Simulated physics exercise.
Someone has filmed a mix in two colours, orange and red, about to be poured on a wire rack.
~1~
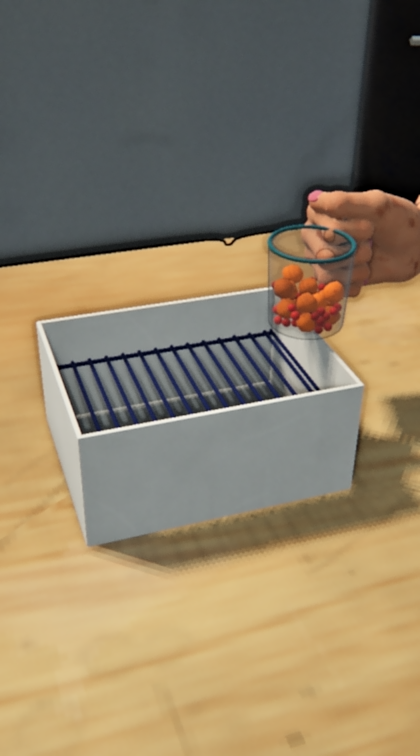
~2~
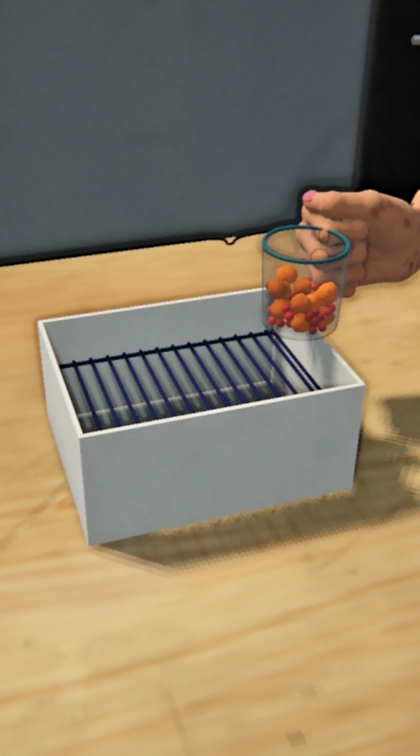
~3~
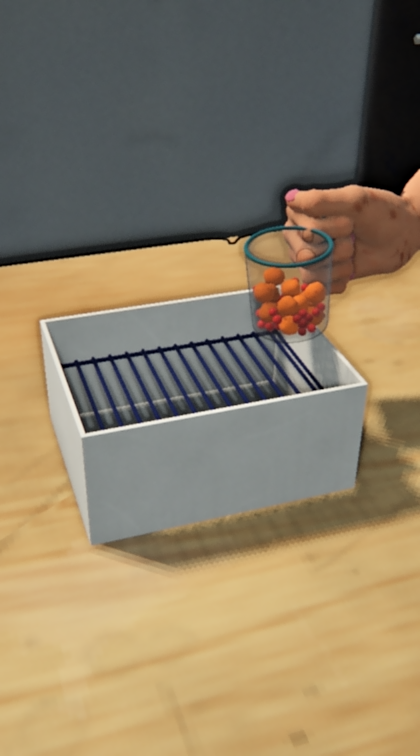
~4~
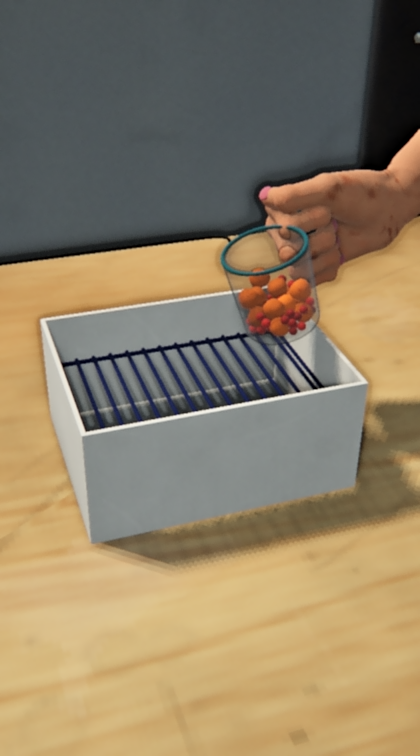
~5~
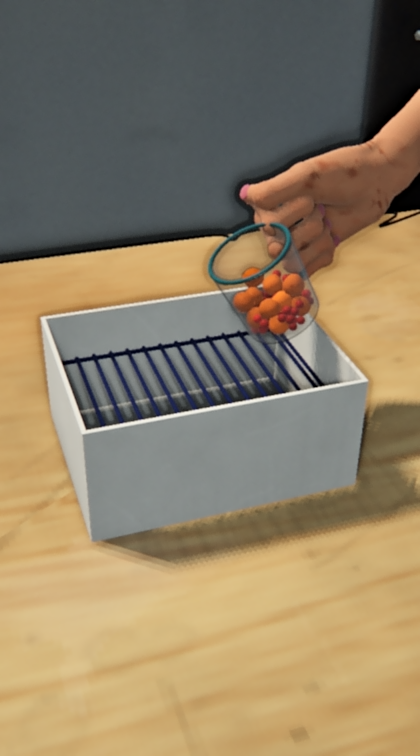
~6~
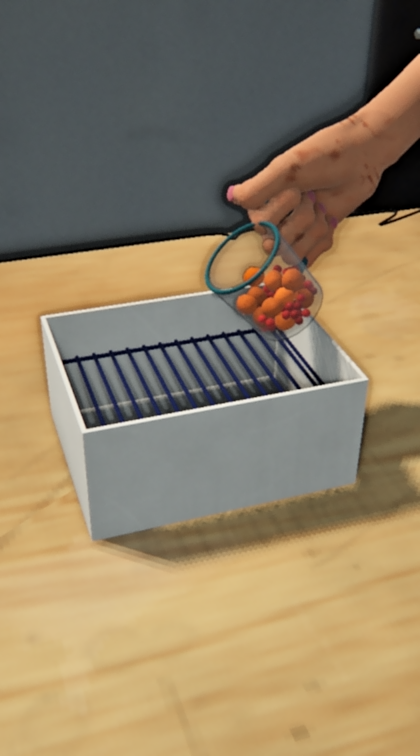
A hand held a clear cup of orange and red balls above a wire rack set in a white box, then moved it a little to the left and steadily tilted it leftward over the rack.
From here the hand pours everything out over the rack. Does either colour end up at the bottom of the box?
In the end the orange ones stay on top, and the red ones drop through.
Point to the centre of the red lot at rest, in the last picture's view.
Close to (224, 446).
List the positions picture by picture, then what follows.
Cup (309, 283), upright; rack (93, 414), 16 wires across; orange coated nuts (296, 309), wider than the gaps; red round beads (309, 313), narrower than the gaps, in the first frame.
Cup (303, 283), upright; red ones (303, 313), in the second frame.
Cup (289, 285), tipped 5°; orange ones (279, 312), in the third frame.
Cup (274, 286), tipped 16°; red ones (283, 309), in the fourth frame.
Cup (267, 285), tipped 28°; orange ones (283, 302), in the fifth frame.
Cup (266, 284), tipped 40°; rack (97, 409); orange ones (285, 298); red ones (289, 307), in the sixth frame.
Then, 0.34 s later than the last frame, orange ones, every one in the cup; red ones, every one in the cup.
Then, 0.70 s later than the last frame, orange ones, almost all in the cup, about a tenth on or over the wires; red ones, every one in the cup.
Then, 1.13 s later than the last frame, orange ones, every one on or over the wires; red ones, the larger part on or over the wires, roughly a quarter under the rack.
When it is over, orange ones, every one on the wires, not one under the rack; red ones, just a few on the wires, almost all under the rack.
